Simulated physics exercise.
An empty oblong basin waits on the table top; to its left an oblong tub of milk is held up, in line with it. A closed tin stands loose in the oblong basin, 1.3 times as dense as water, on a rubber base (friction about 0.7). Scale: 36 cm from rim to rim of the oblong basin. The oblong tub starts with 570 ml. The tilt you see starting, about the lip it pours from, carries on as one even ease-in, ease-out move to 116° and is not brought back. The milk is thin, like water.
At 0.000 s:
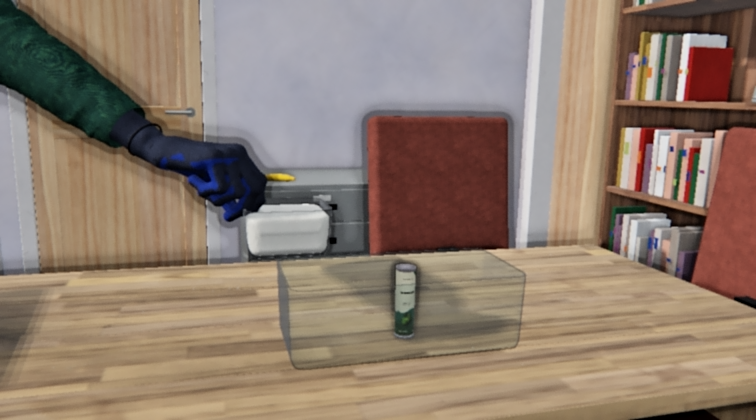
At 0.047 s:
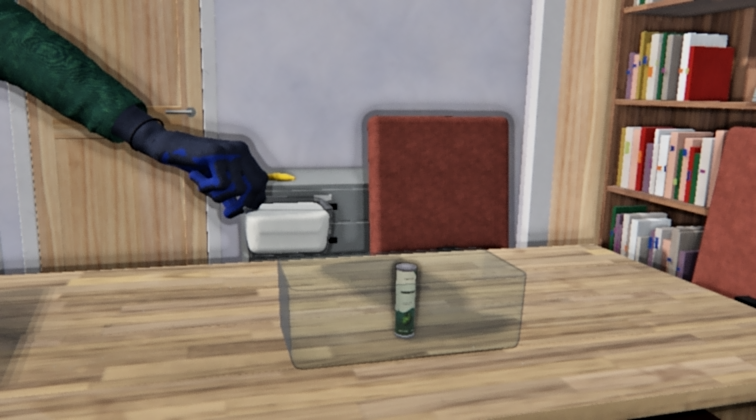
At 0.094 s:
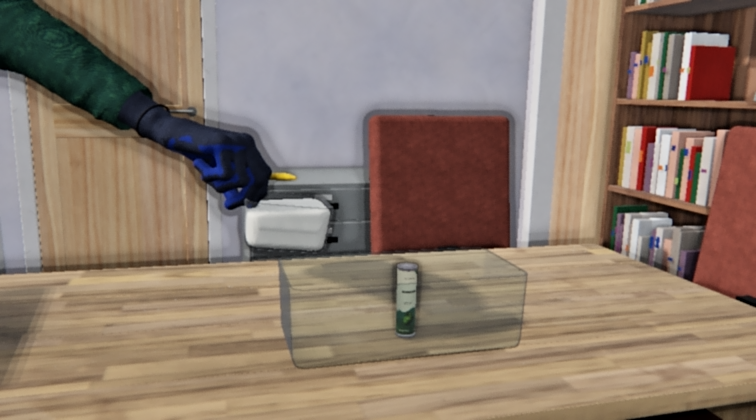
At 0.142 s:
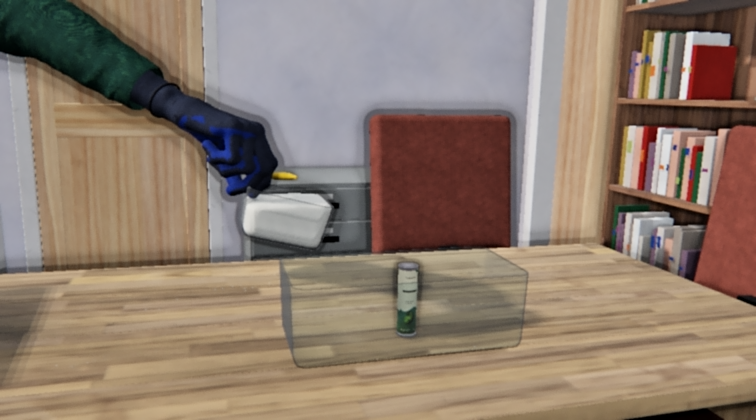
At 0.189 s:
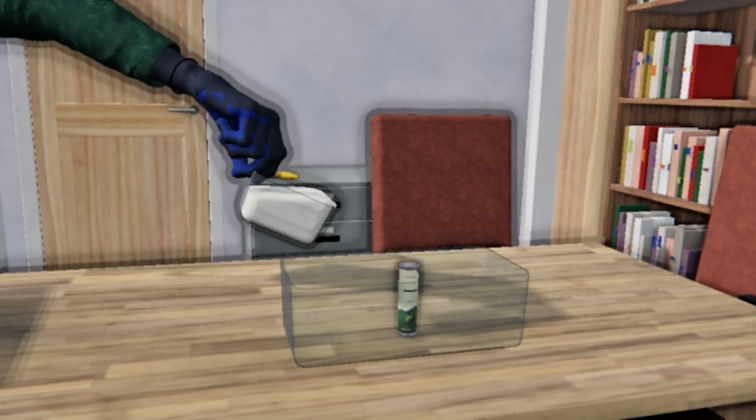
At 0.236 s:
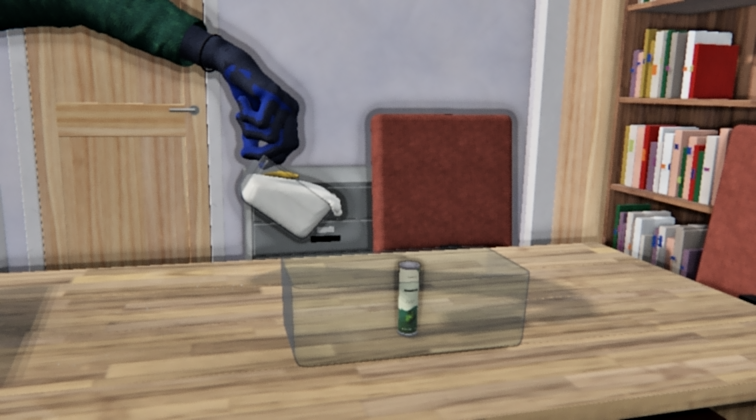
White tub held by a blue-gloved hand tilting steadily rightward beside a clear oblong basin with a small green-and-white tin inside.
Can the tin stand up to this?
The tin topples.
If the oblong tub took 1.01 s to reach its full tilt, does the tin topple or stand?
Then it stays up.
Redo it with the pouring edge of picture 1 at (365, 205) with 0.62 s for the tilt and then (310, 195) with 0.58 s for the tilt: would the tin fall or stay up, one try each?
First it stays up; then it topples.
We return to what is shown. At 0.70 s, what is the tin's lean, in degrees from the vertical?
It is at some 15°.
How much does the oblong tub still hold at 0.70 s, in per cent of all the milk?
About 0 per cent.
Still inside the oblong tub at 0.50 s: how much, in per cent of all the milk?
About 20 per cent.
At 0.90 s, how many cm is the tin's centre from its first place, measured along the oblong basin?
About 7 cm.
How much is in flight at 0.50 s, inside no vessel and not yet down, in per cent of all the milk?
Some 56 per cent.
After 0.50 s the tilt is 106° and 19 per cent is still to pour; the tin stands where it began.
After 0.70 s the tilt is 116° and 0 per cent is still to pour; the tin leans 15°.
After 0.90 s the tilt is 116° and 0 per cent is still to pour; the tin lies on its side.
After 1.12 s the tilt is 116° and 0 per cent is still to pour; the tin lies on its side.
In the end the tin lies on its side.
